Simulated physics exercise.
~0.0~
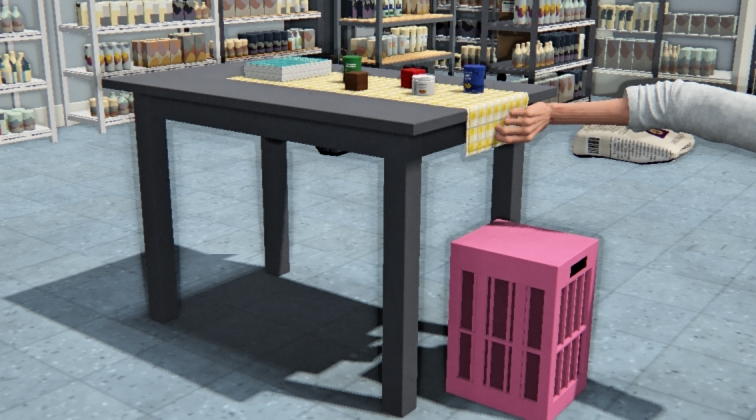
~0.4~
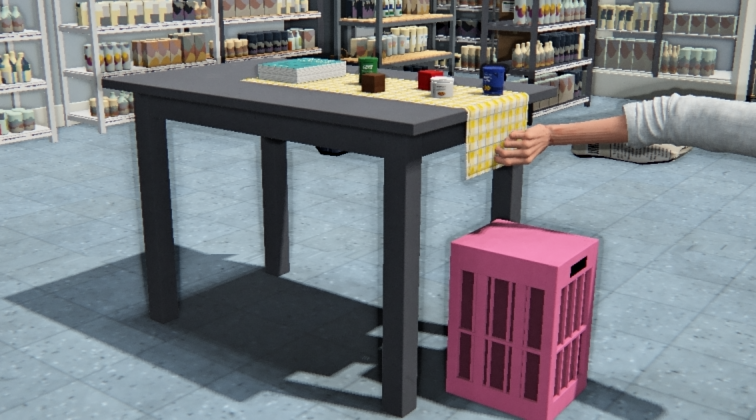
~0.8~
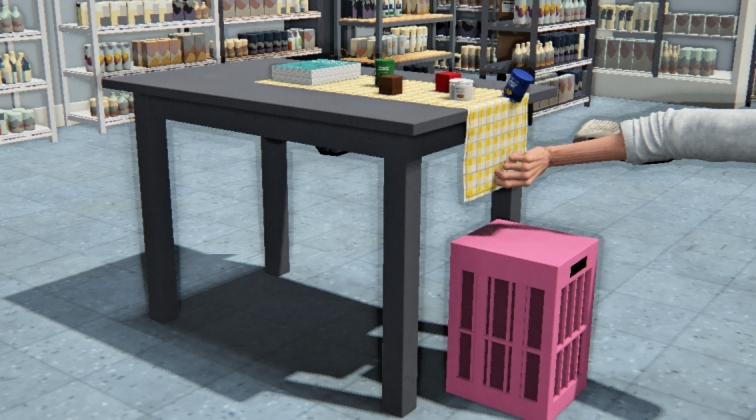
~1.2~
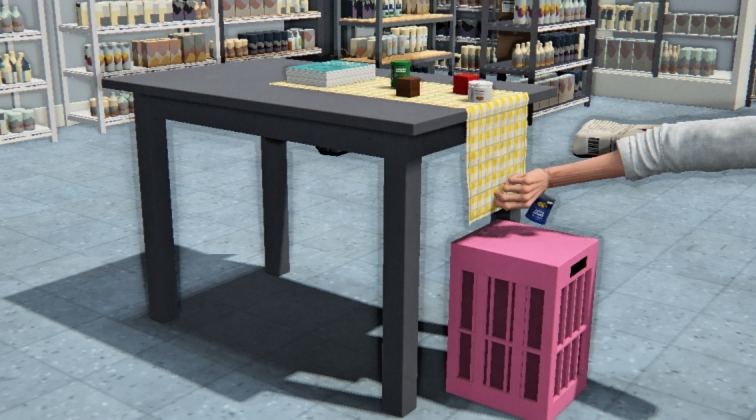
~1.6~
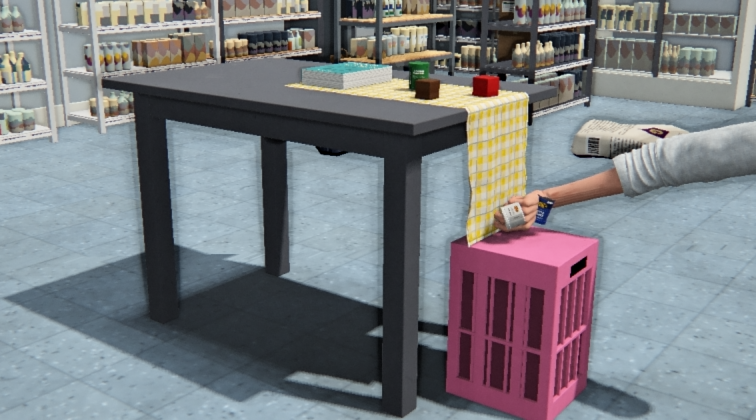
A hand pulls a yellow tea towel down to a pink crate, toppling two containers off the table.
